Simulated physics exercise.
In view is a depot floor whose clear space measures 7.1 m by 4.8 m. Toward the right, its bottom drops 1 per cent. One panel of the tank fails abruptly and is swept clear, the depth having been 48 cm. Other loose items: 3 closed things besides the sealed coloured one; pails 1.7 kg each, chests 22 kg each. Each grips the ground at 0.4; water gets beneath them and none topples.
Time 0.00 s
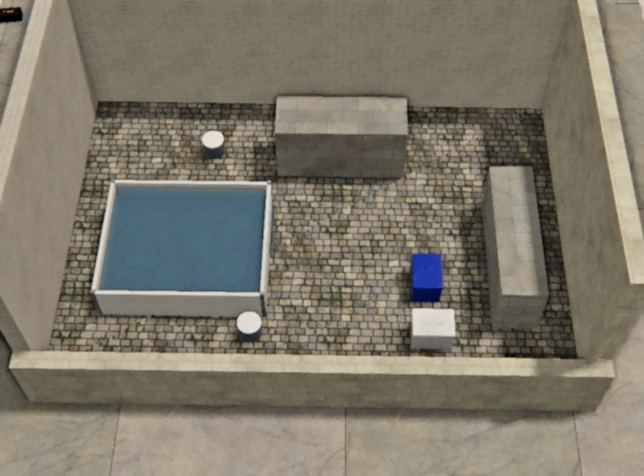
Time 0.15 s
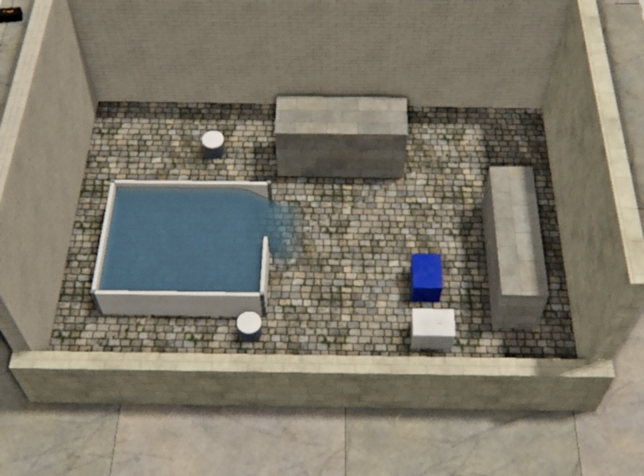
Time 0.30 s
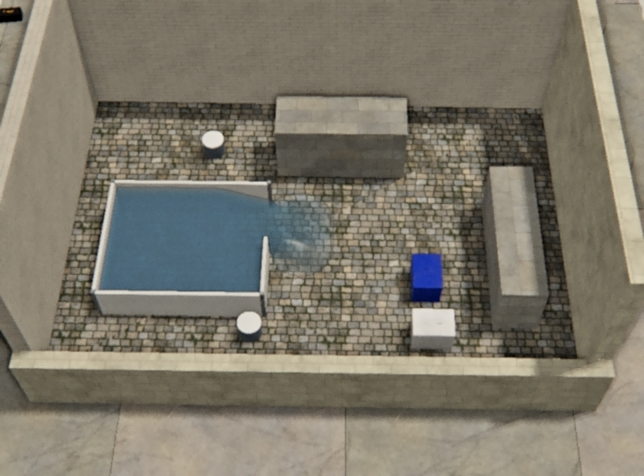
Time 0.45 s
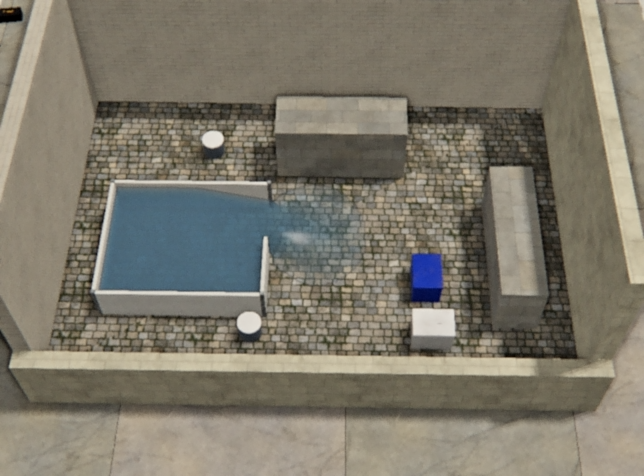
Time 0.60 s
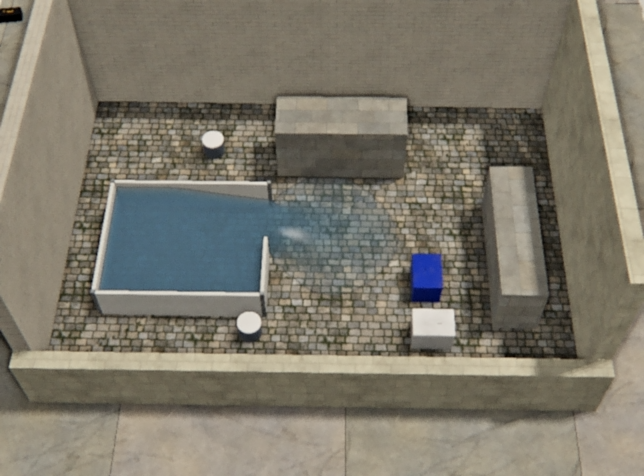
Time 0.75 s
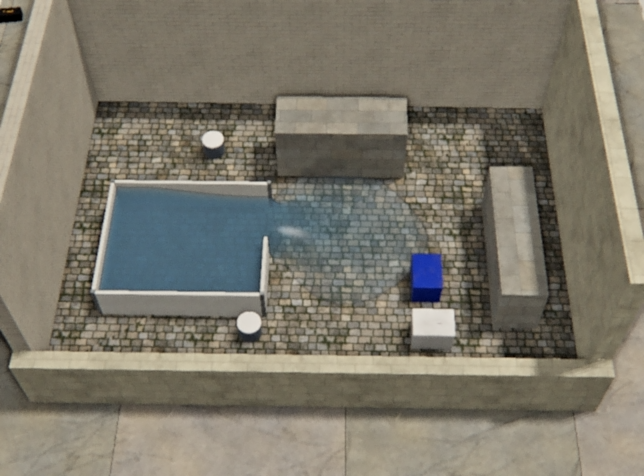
Water pours through a gap in the right side of a white-walled tank at the left of a cobbled, walled floor, seen from above by a still camera. Two white-topped pails stand near the tank, grey blocks sit at the back and right, and a blue chest rests behind a white one. The water fans rightward in a thin, widening sheet toward the blue chest, while the loose items stay put.
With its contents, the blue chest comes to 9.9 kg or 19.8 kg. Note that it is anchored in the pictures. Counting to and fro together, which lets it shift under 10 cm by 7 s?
Result: Both fail.
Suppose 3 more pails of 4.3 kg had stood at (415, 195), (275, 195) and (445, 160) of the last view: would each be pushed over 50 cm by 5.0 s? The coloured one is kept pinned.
In order: Greater, smaller and smaller.
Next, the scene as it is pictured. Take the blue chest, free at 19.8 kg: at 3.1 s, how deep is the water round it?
Depth: Approx. 9 cm.
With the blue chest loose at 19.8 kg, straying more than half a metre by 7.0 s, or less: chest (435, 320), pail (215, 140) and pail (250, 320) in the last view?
In sequence: Beyond the mark / within the mark / beyond the mark.
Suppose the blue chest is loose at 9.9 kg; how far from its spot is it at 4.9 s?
About 120 cm.
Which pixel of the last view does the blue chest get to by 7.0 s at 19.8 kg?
Near (544, 335).
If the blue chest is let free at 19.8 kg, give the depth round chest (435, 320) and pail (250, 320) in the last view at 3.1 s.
Depth approx. 6 cm / 0 cm.
After 1.4 s the blue chest would be 31 cm from its start with 9.9 kg and 9 cm from its start with 19.8 kg; 5 cm of water round it then.
After 3.1 s the blue chest would be 128 cm from its start with 9.9 kg and 116 cm from its start with 19.8 kg; 9 cm of water round it then.
After 4.9 s the blue chest would be 117 cm from its start with 9.9 kg and 176 cm from its start with 19.8 kg; 10 cm of water round it then.
After 7.0 s the blue chest would be 100 cm from its start with 9.9 kg and 178 cm from its start with 19.8 kg; 13 cm of water round it then.
